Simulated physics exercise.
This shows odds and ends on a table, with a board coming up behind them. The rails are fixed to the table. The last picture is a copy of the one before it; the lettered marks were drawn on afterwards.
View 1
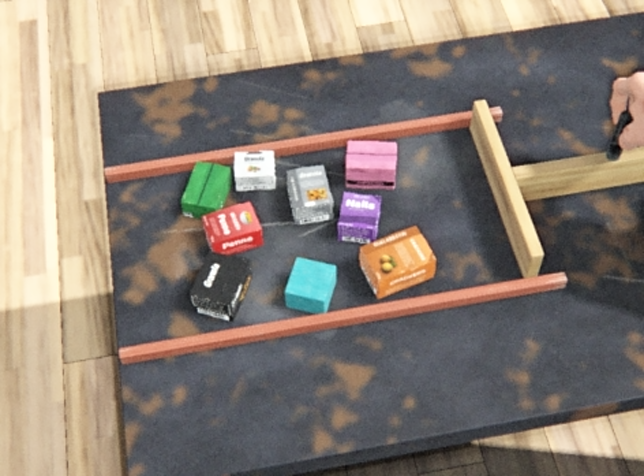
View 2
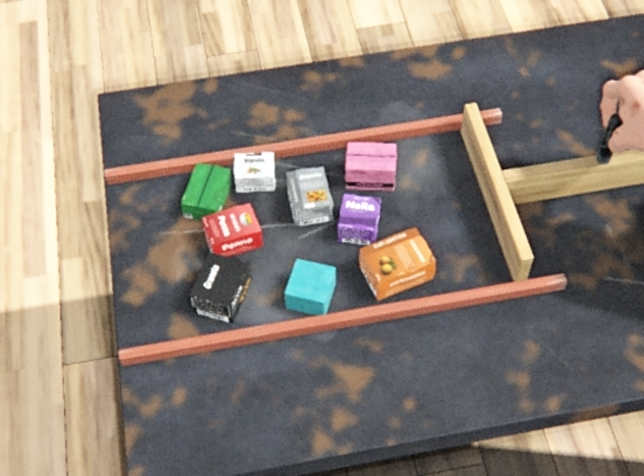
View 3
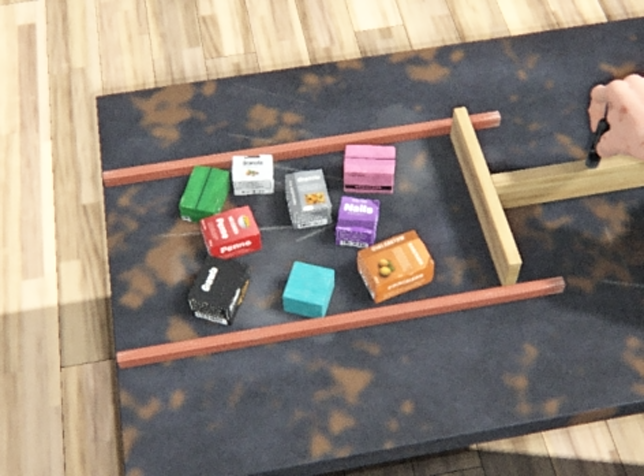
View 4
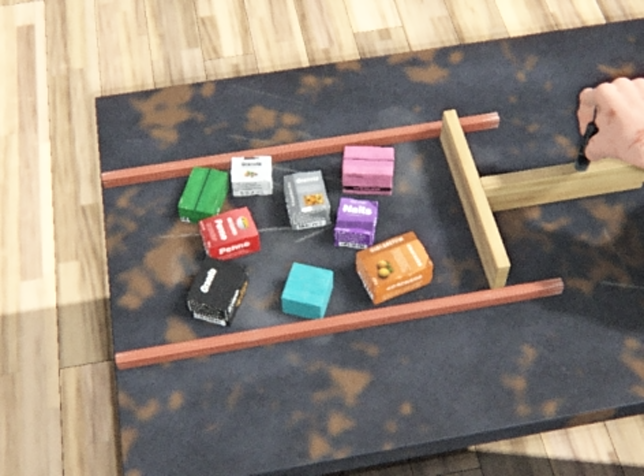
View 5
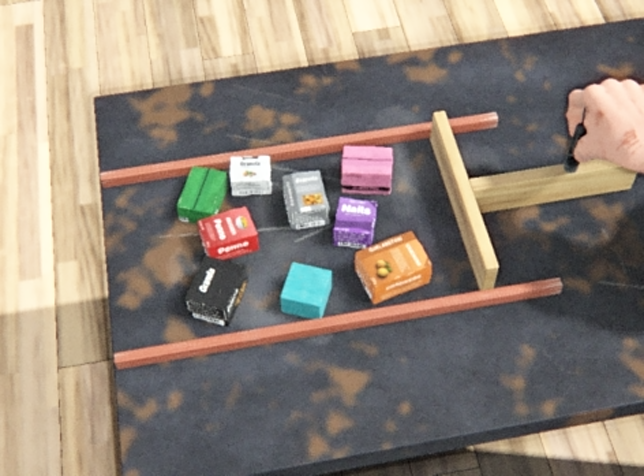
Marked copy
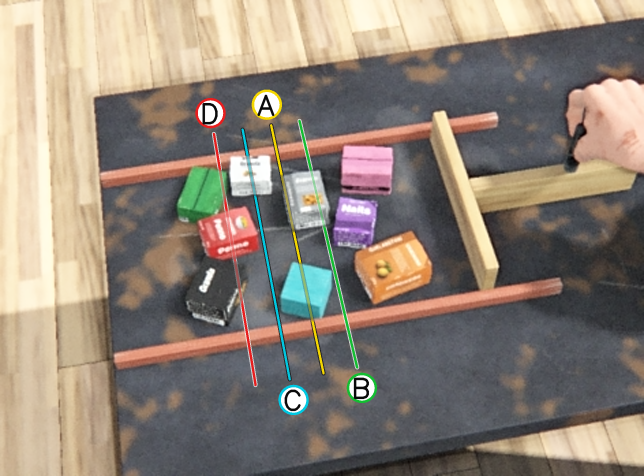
Hand sliding a wooden board slowly left between two red rails toward a scattered group of small coloured boxes, which stay still.
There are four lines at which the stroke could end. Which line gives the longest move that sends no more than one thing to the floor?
It should halt at D.
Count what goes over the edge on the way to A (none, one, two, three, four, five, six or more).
By then, none.
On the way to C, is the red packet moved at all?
Yes.
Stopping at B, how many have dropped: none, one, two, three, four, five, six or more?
In all, none.
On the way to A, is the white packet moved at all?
Yes.
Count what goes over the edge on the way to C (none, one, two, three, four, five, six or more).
The count is none.
On the marked copy, A at (295, 238); B at (326, 234); C at (264, 244); D at (233, 249).
Following D. Soon after the start, board (383, 198); turquoise block (301, 294); orange packet (357, 267).
Later, board (299, 212); black packet (176, 292); red packet (179, 245).
In the end, board (235, 222); red packet (115, 253); green box (115, 207); none fallen.
As for the rest, A is within the limit but short; B is within the limit but short; C is within the limit but short.
